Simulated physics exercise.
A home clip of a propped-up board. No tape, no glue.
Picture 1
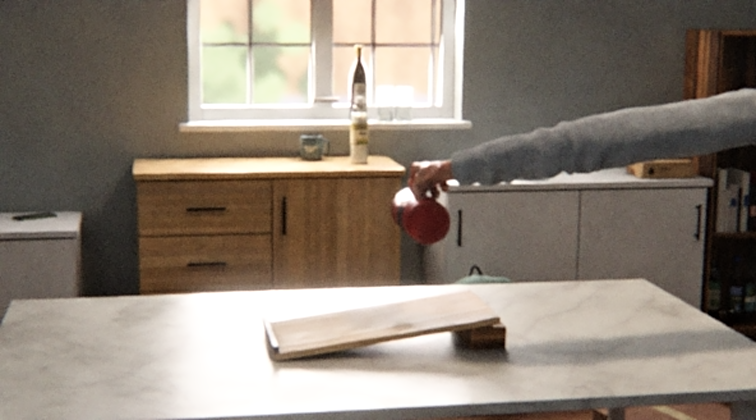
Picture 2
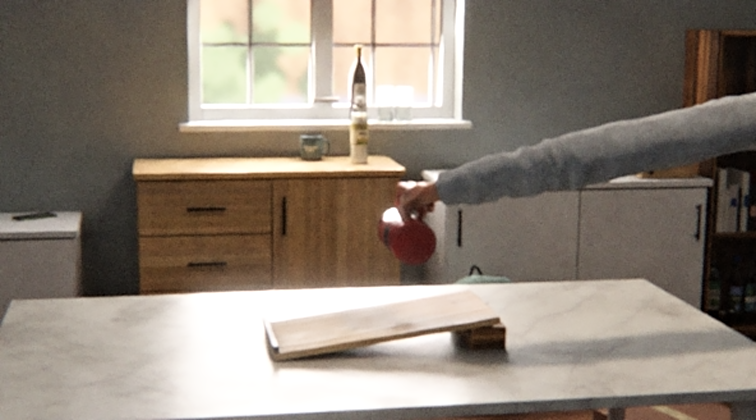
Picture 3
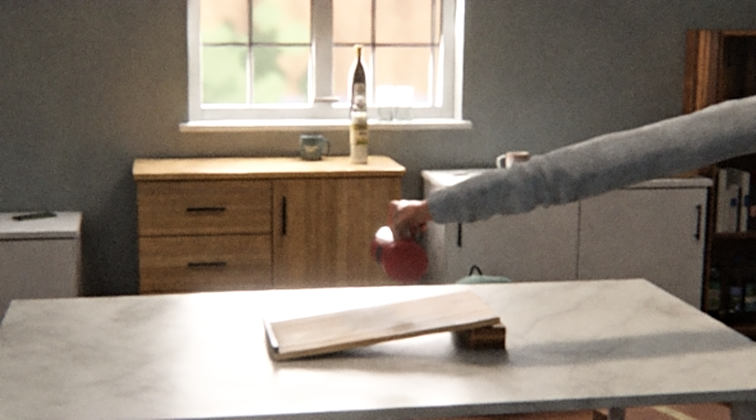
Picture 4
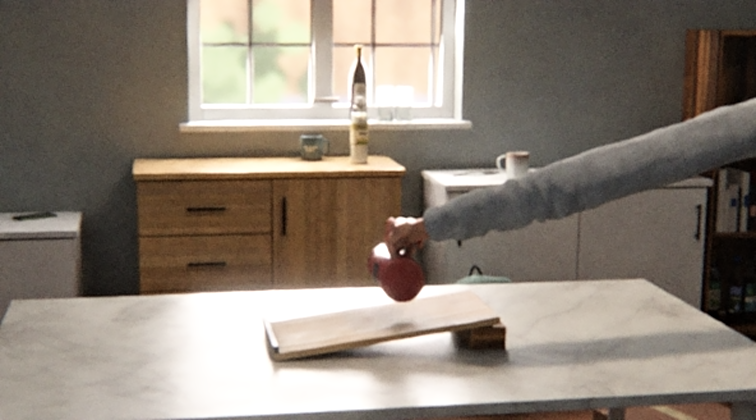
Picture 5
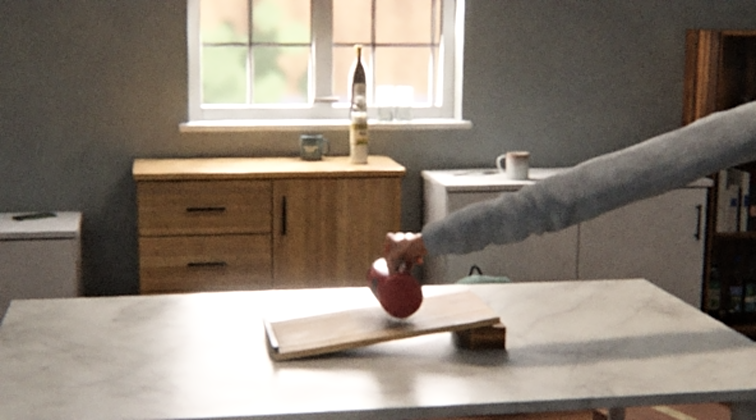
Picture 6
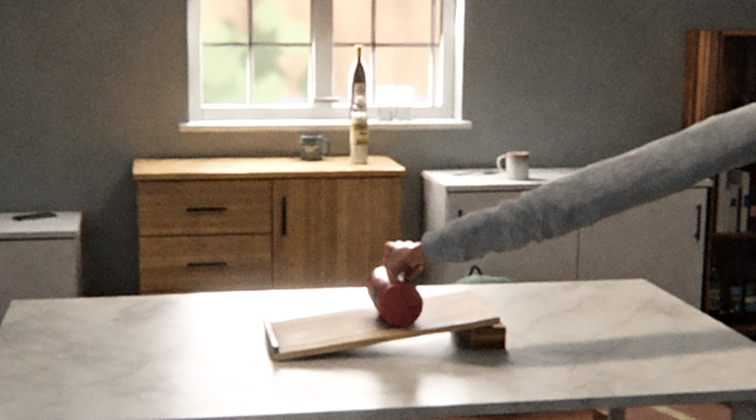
The footage shows a hand in a grey sleeve lowering a red jar, moving slightly left, toward a wooden board propped on a block on a marble-patterned table, then holding it in place on the board's sloping surface.
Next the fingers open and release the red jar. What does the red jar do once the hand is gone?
As it turns out, it runs down the board.
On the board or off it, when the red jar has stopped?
The red jar comes off the board.
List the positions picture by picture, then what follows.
In the first frame, coming down; red jar (420, 216).
In the second frame, coming down; red jar (406, 236).
In the third frame, coming down; red jar (398, 255).
In the fourth frame, coming down; red jar (395, 272).
In the fifth frame, coming down; red jar (394, 287).
In the sixth frame, in place under the hand; red jar (394, 296).
Then, 1.00 s later than the last frame, red jar moved well along near (273, 308).
Then, 1.90 s later than the last frame, red jar now off the board.
When it is over, off the board, red jar. The red jar goes downhill.
